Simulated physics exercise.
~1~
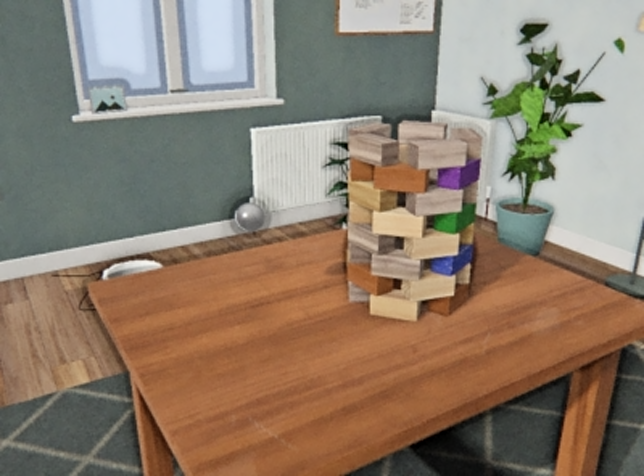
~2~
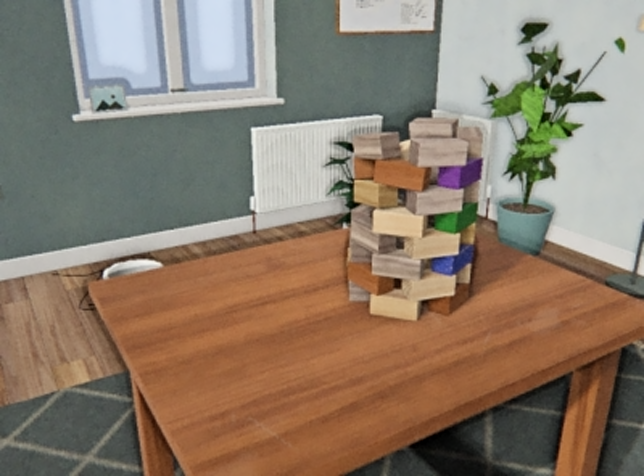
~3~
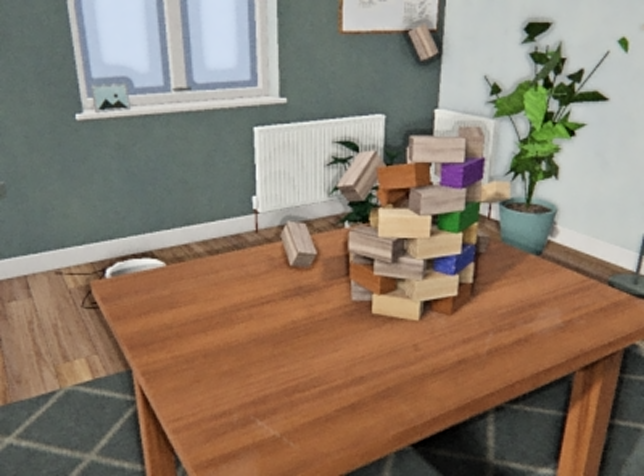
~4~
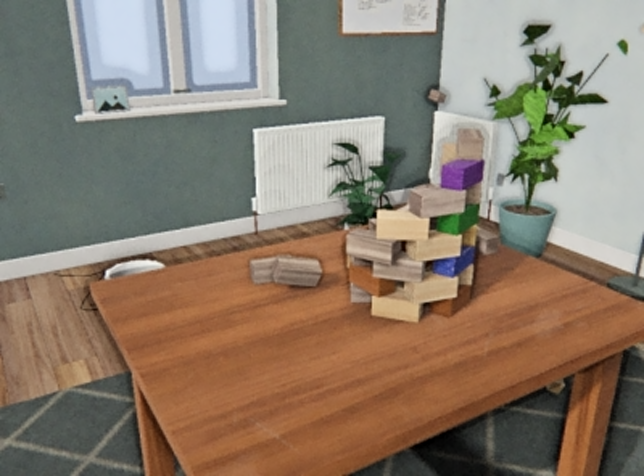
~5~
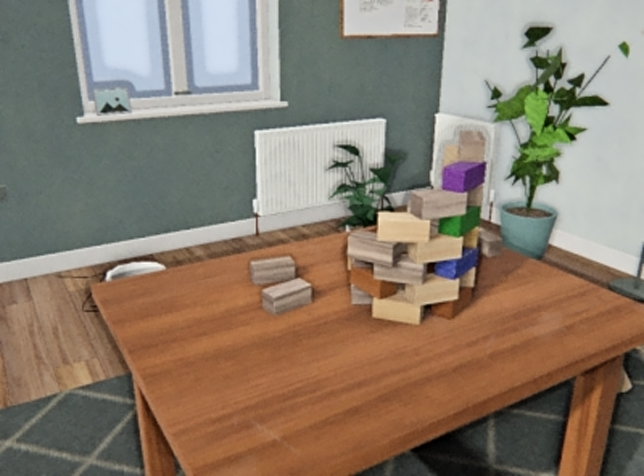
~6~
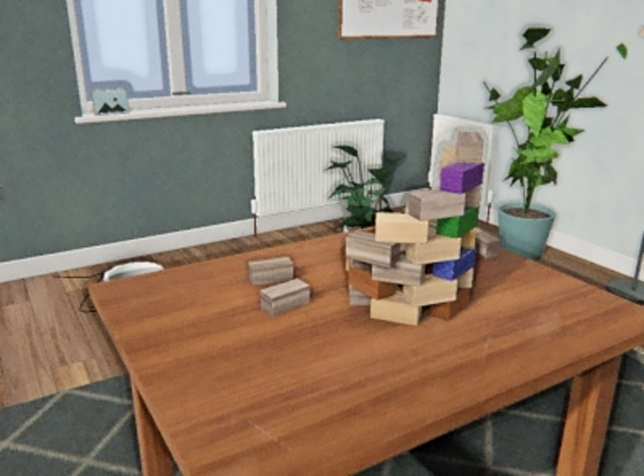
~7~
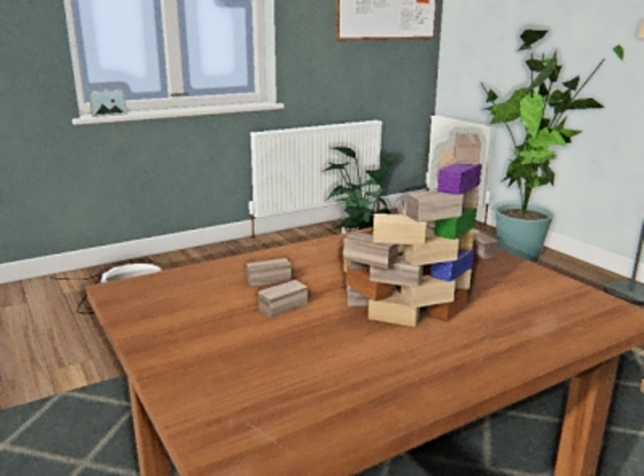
In a room with green-grey walls, a hollow tower of wooden blocks, with one purple, one green and one blue among them, stands on a brown table as a grey ball flies in from the left. The ball reaches the upper part of the tower and jolts the blocks there. Several plain blocks burst loose, one flying high toward the wall and another dropping to the left. More upper blocks fall away, and two come to rest on the tabletop. The tower ends ragged and shortened but upright, its purple, green and blue blocks still in place.
